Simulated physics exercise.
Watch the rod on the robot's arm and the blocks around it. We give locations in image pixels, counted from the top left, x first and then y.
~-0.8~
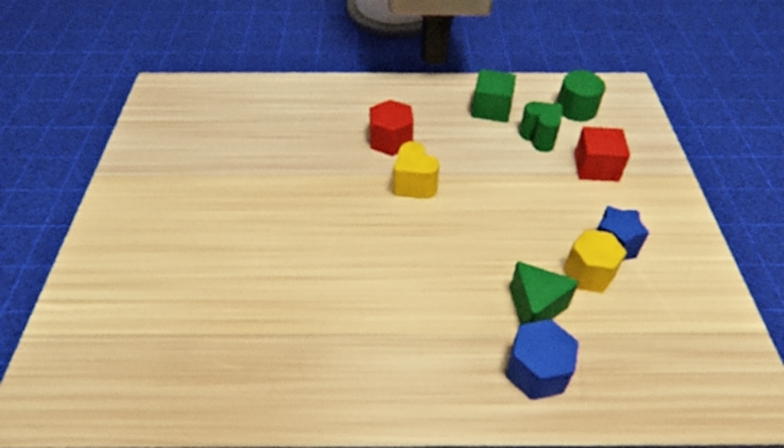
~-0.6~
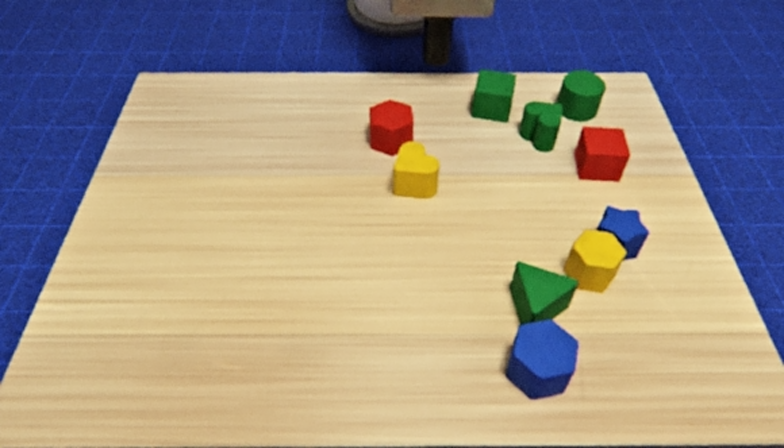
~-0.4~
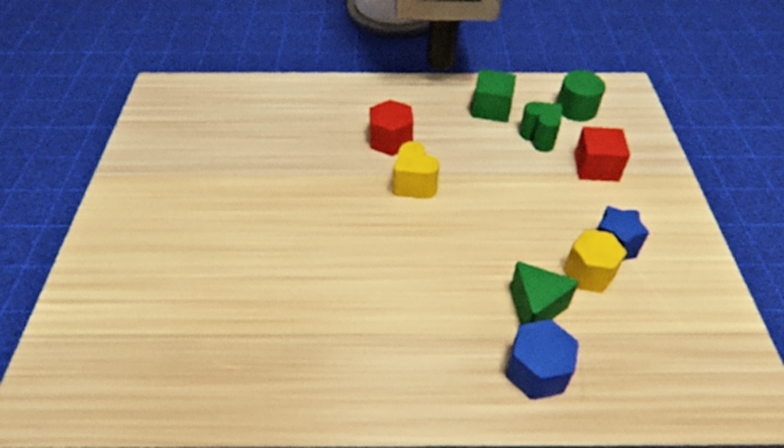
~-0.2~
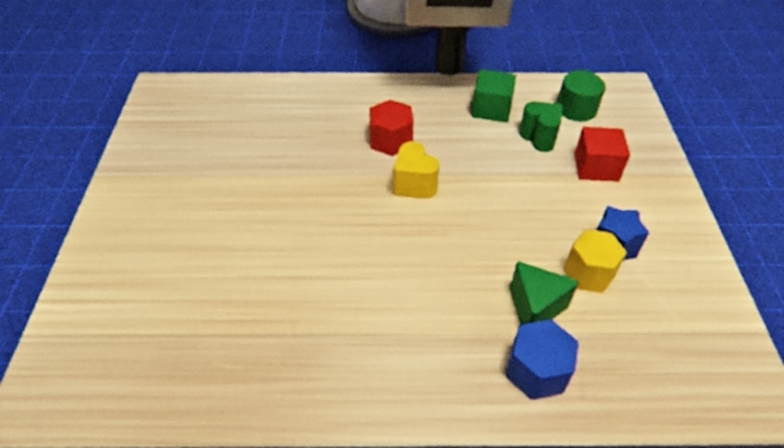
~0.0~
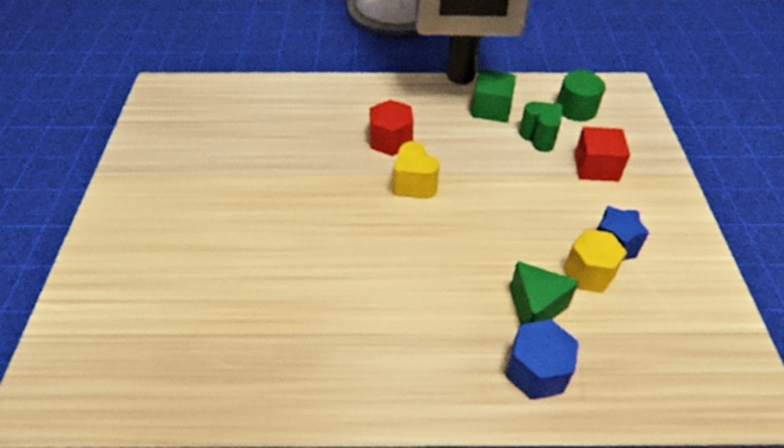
A robot arm's rod moves slightly right behind colored blocks that stay still on a board.
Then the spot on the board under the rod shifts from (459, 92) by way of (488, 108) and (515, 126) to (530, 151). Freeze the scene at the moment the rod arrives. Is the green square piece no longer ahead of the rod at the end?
I believe not.
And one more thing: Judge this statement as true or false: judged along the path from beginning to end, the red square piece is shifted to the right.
That claim is false.
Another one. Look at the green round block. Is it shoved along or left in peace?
That block stays in place.
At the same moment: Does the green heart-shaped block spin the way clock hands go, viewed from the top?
The answer is no.
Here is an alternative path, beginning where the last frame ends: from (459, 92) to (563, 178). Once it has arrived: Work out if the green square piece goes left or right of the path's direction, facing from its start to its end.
Towards the left-hand side.
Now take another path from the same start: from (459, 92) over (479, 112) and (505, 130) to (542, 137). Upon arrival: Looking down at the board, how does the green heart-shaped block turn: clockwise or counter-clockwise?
Rotates clockwise.
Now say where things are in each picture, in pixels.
The first frame shows lower end of the rod (435, 58), tops of blocks, green square piece (496, 82), green heart-shaped block (546, 111), green round block (585, 82), red square piece (606, 140).
The second frame shows rod (436, 59), blocks as before.
The third frame shows rod (441, 63), blocks as before.
The fourth frame shows rod (449, 69), blocks as before.
The fifth frame shows rod (461, 77), green square piece (496, 82), green heart-shaped block (546, 111), green round block (585, 82), red square piece (606, 140).
The first path, step by step. One third of the way, rod (491, 93); green square piece (521, 96), turned 25° clockwise; green heart-shaped block (554, 116), turned 15° anticlockwise.
Two thirds of the way, rod (519, 112); green square piece (548, 118), turned 40° clockwise; green heart-shaped block (582, 134), turned 45° anticlockwise; red square piece (628, 149).
At the end, rod (534, 136); green square piece (570, 140), turned 20° clockwise; green heart-shaped block (610, 148), turned 70° anticlockwise; green round block not moved; red square piece (657, 159), turned 20° clockwise.
